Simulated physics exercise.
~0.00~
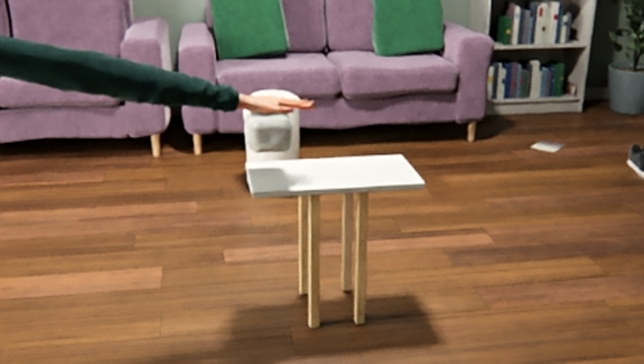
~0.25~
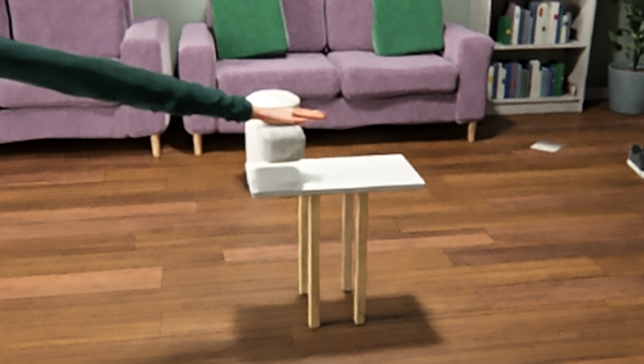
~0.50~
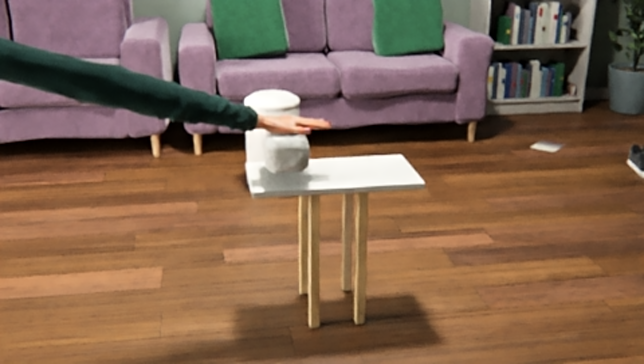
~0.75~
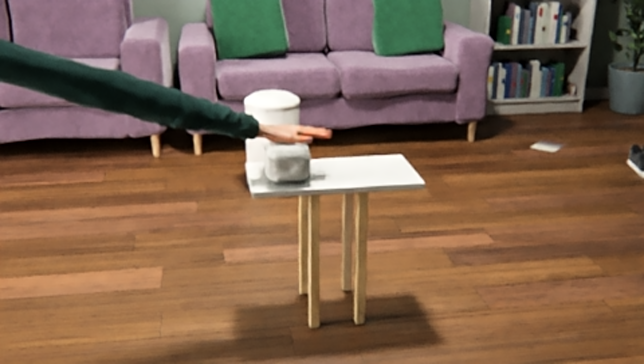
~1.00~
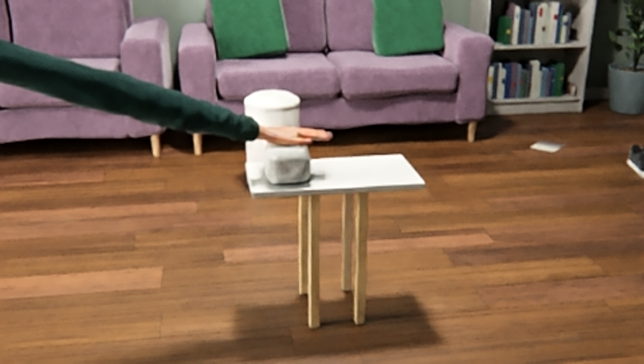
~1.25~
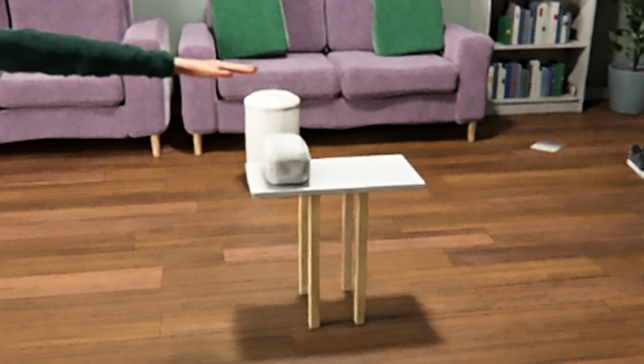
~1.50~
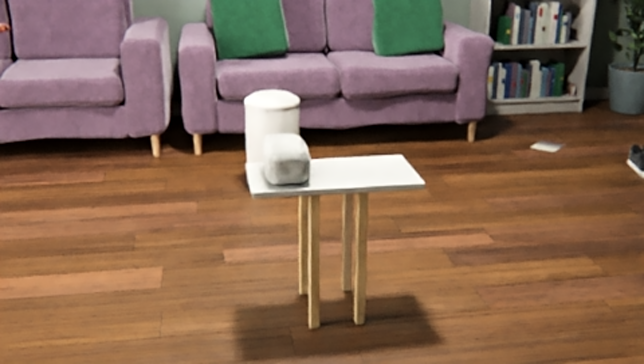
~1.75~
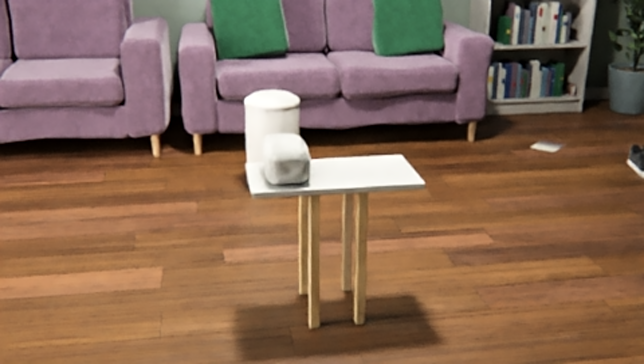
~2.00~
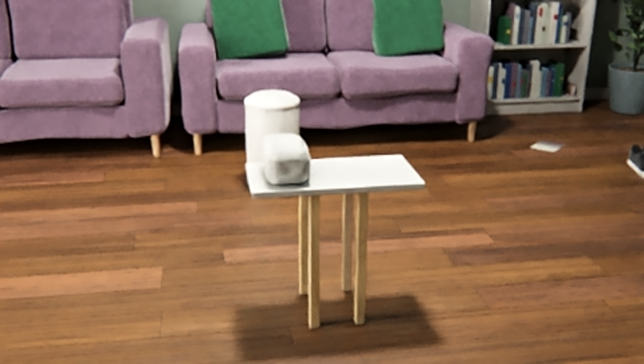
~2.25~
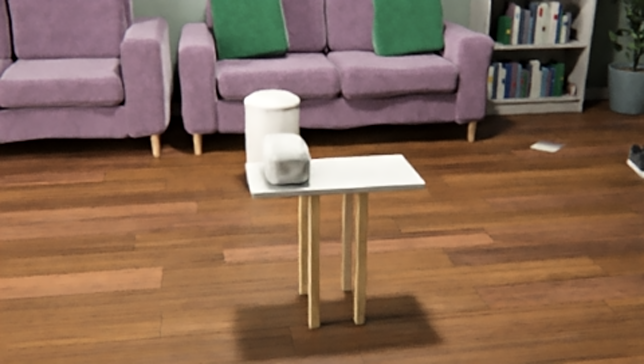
Small grey cushion being lowered by a hand onto the left end of a white table, which stays steady after release.
